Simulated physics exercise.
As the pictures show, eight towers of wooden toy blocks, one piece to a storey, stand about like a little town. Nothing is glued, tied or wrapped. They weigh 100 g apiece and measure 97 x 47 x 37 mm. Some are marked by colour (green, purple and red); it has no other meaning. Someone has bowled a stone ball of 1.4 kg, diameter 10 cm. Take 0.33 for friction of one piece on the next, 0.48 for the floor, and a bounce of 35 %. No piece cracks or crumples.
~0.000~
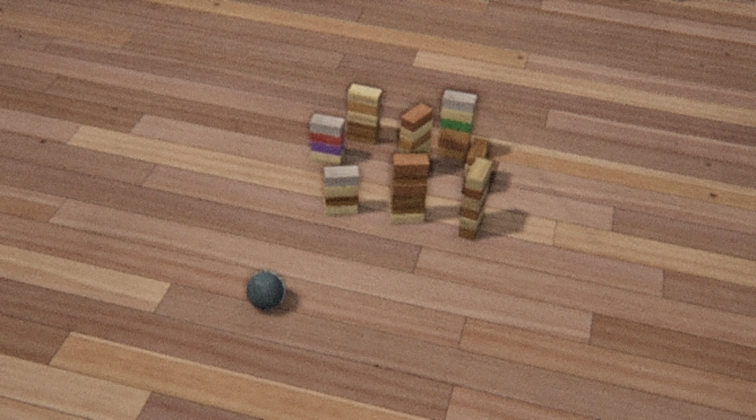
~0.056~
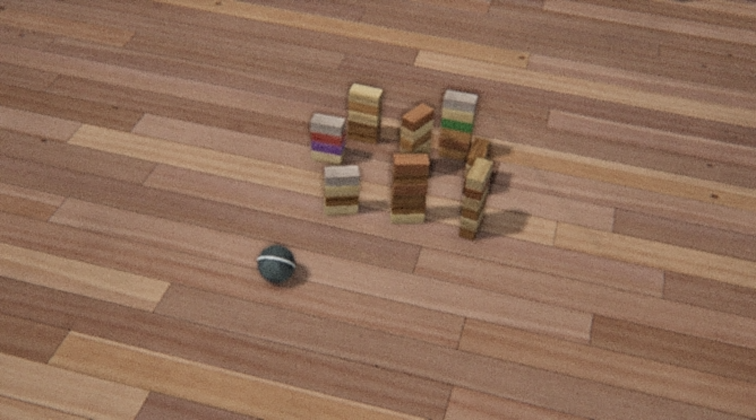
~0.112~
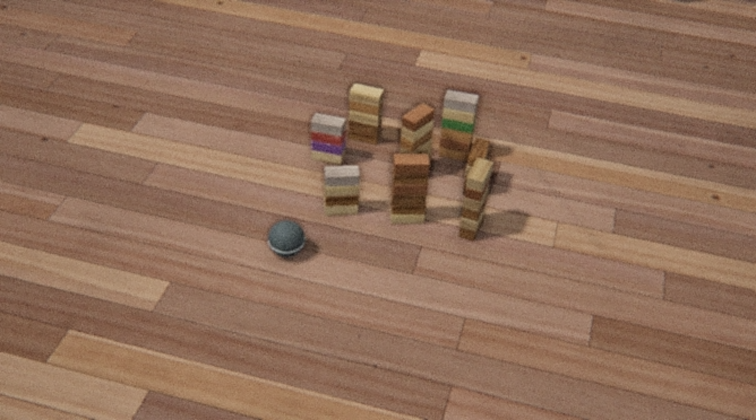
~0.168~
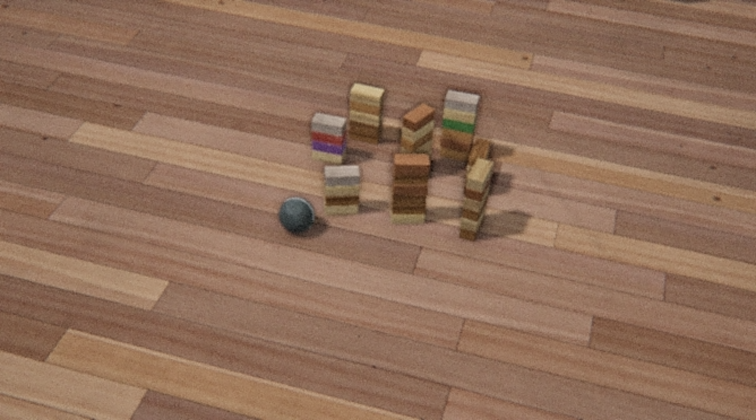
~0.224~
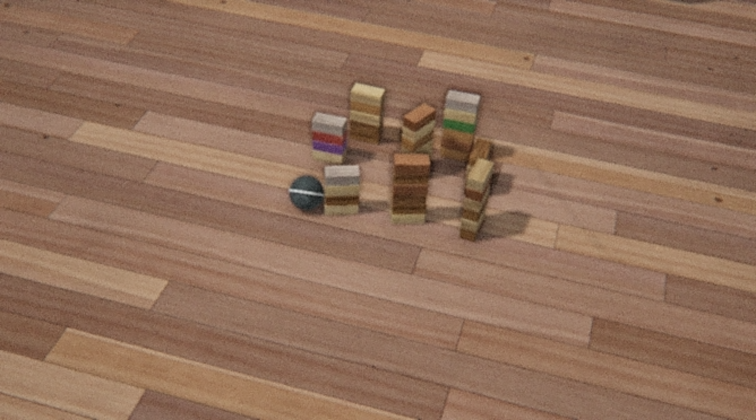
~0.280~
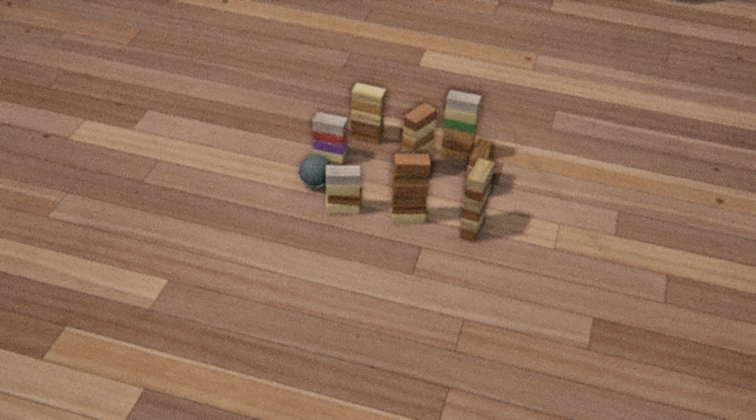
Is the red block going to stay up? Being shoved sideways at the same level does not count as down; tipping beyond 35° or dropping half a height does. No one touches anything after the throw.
The red block comes down.
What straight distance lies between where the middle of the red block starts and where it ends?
About 62 cm.
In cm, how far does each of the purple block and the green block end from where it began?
Purple 66, green 0.
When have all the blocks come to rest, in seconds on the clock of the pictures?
At about 2.0 s.
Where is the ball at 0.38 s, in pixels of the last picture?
Around (327, 143).
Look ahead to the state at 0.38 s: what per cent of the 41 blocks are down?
By then 5 per cent.
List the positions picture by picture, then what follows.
In the first frame (places mark the middle of the side facing us; the camera moves round a little), ball (266, 291) 41 cm from contact, 1.8 m/s; red block (325, 140); green block (456, 126); purple block (325, 149); nothing disturbed.
Ball (276, 264) 31 cm from contact, 1.8 m/s; red block (326, 139), in the second frame.
Ball (287, 239) 21 cm from contact, 1.8 m/s; red block (326, 139), in the third frame.
Ball (297, 215) 11 cm from contact, 1.8 m/s; red block (327, 139), in the fourth frame.
Ball (307, 193) 11 mm from contact, 1.8 m/s; red block (327, 139), in the fifth frame.
Ball (316, 171) after contact, 1.8 m/s; red block (328, 138); green block (459, 126); purple block (328, 148); 2 disturbed, none down, in the sixth frame.
After 0.38 s, ball still moving; 2 of the 41 blocks down; red block on its side; purple block leaning 5°.
After 0.52 s, ball still moving; 2 of the 41 blocks down; red block on its side; purple block leaning 7°.
After 0.70 s, ball still moving; 5 of the 41 blocks down; red block leaning 74°, 26 mm lower; purple block 37 mm lower.
After 0.90 s, ball still moving; 5 of the 41 blocks down; red block upside down; purple block 37 mm lower.
At rest (2.0 s), ball rolling away; 5 of the 41 blocks down; red block upside down; purple block 37 mm lower; green block unmoved. As the last picture would show them, middles, red block near (388, 55), purple block near (342, 43).
